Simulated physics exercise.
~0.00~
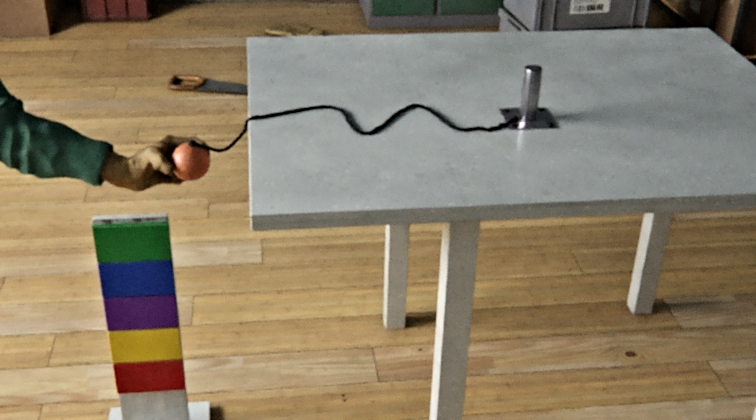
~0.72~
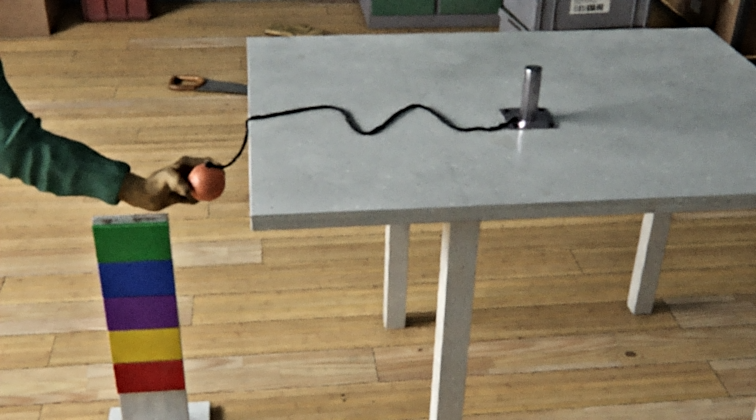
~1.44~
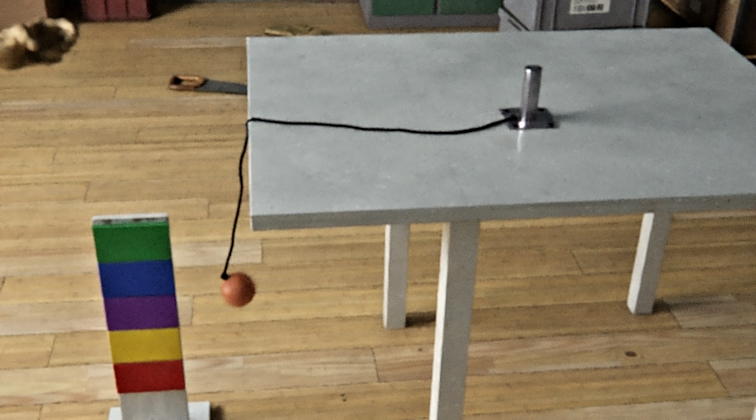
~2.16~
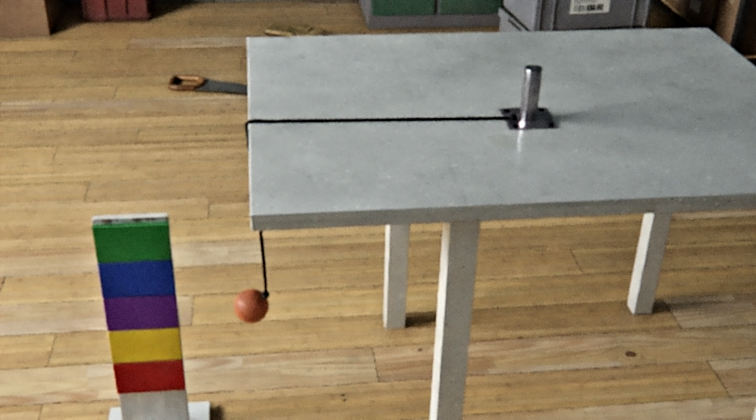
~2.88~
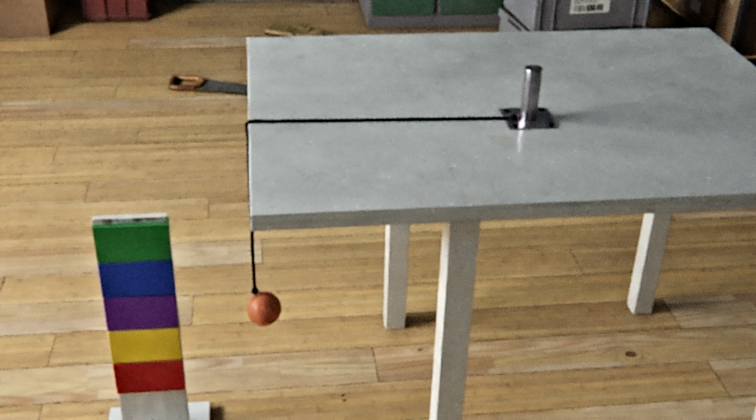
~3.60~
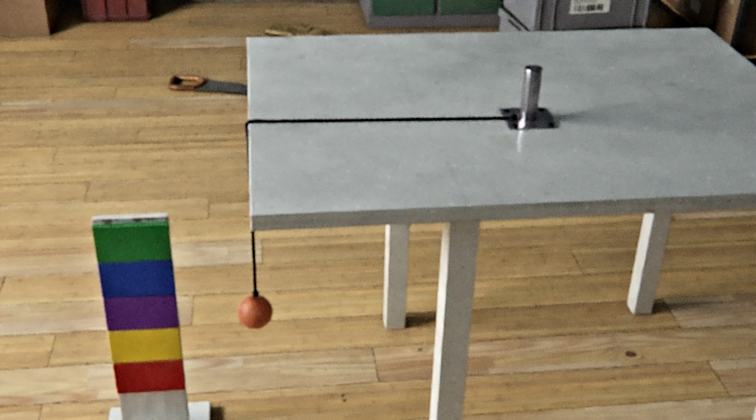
Hand releasing an orange ball tied to a black cord over a white table's edge, leaving it hanging level with the purple band.
